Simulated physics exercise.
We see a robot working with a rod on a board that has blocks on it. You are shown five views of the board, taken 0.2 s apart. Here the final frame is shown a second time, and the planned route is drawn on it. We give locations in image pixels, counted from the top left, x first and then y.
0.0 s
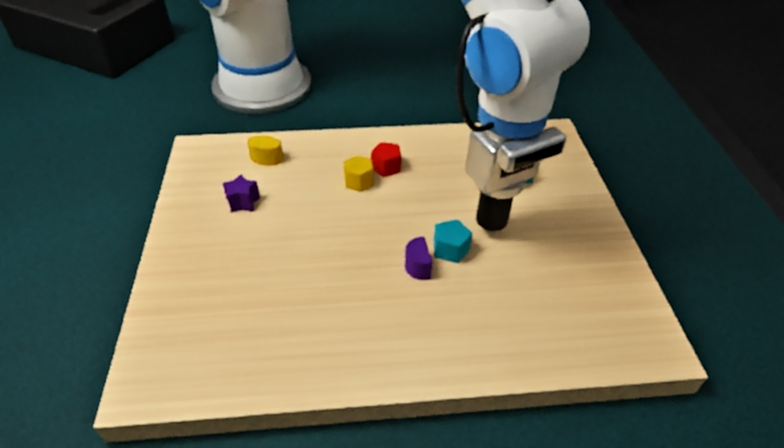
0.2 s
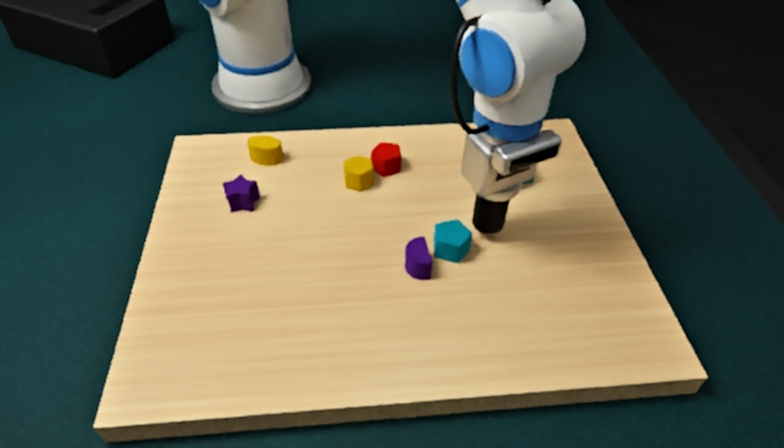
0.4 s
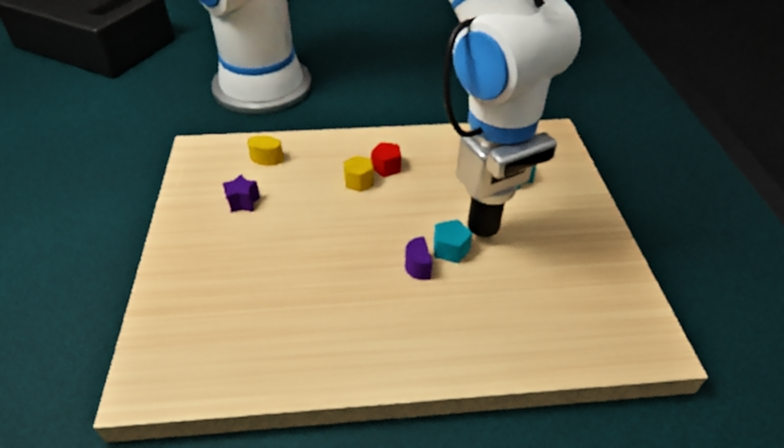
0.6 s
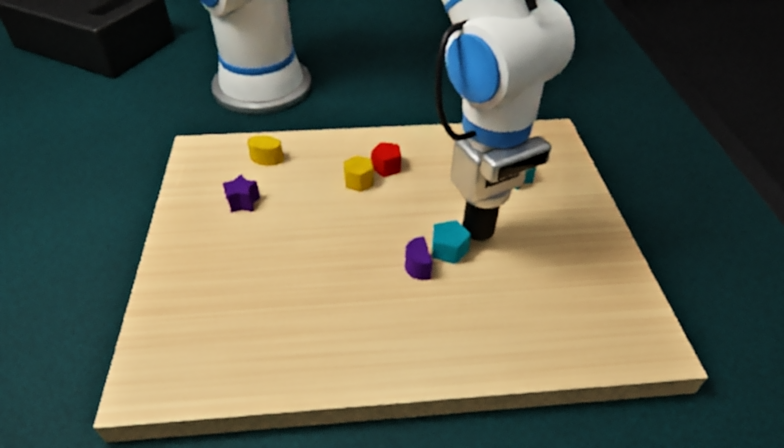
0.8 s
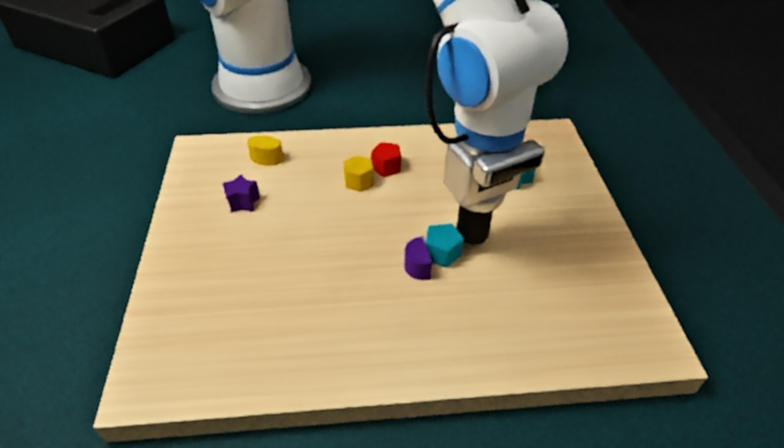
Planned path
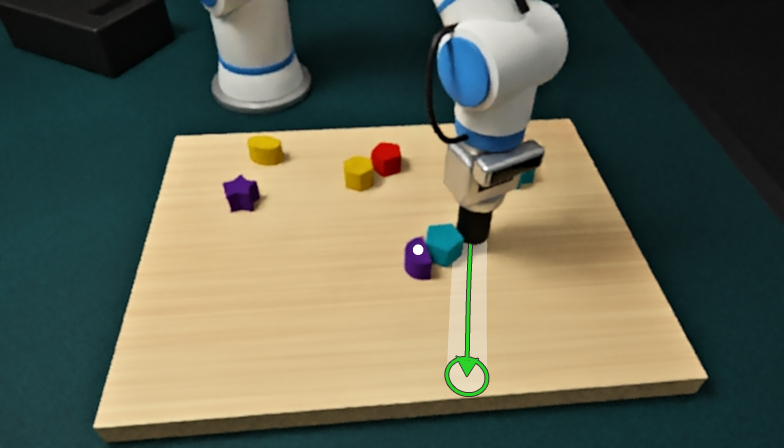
A robot arm moved its black rod slowly left and slightly toward the viewer across a wooden board of colored blocks, then nudged the turquoise five-sided block a little left, toward the purple half-round one.
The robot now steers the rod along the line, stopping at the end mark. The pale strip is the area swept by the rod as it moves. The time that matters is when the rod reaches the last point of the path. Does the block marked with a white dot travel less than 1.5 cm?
My answer is yes.
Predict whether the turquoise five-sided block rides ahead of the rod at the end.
Expect to find it next to or behind the rod.
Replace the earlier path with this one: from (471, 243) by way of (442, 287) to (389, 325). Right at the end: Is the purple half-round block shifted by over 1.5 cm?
Yes - that is the case.
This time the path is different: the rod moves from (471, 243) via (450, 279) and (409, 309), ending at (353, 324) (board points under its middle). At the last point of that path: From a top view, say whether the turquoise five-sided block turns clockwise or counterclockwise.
From overhead, the rotation is clockwise.
The line goes from (471, 243) to (467, 376); the dot is on the purple half-round block.
What follows on the original path. One third of the way, rod (471, 272); purple half-round block (413, 250), turned 20° anticlockwise; turquoise five-sided block (438, 242), turned 35° clockwise.
Two thirds of the way, rod (470, 317); purple half-round block (413, 250), turned 20° anticlockwise; turquoise five-sided block (438, 242), turned 35° clockwise.
At the end, rod (469, 367); purple half-round block (413, 250), turned 20° anticlockwise; turquoise five-sided block (438, 242), turned 35° clockwise.
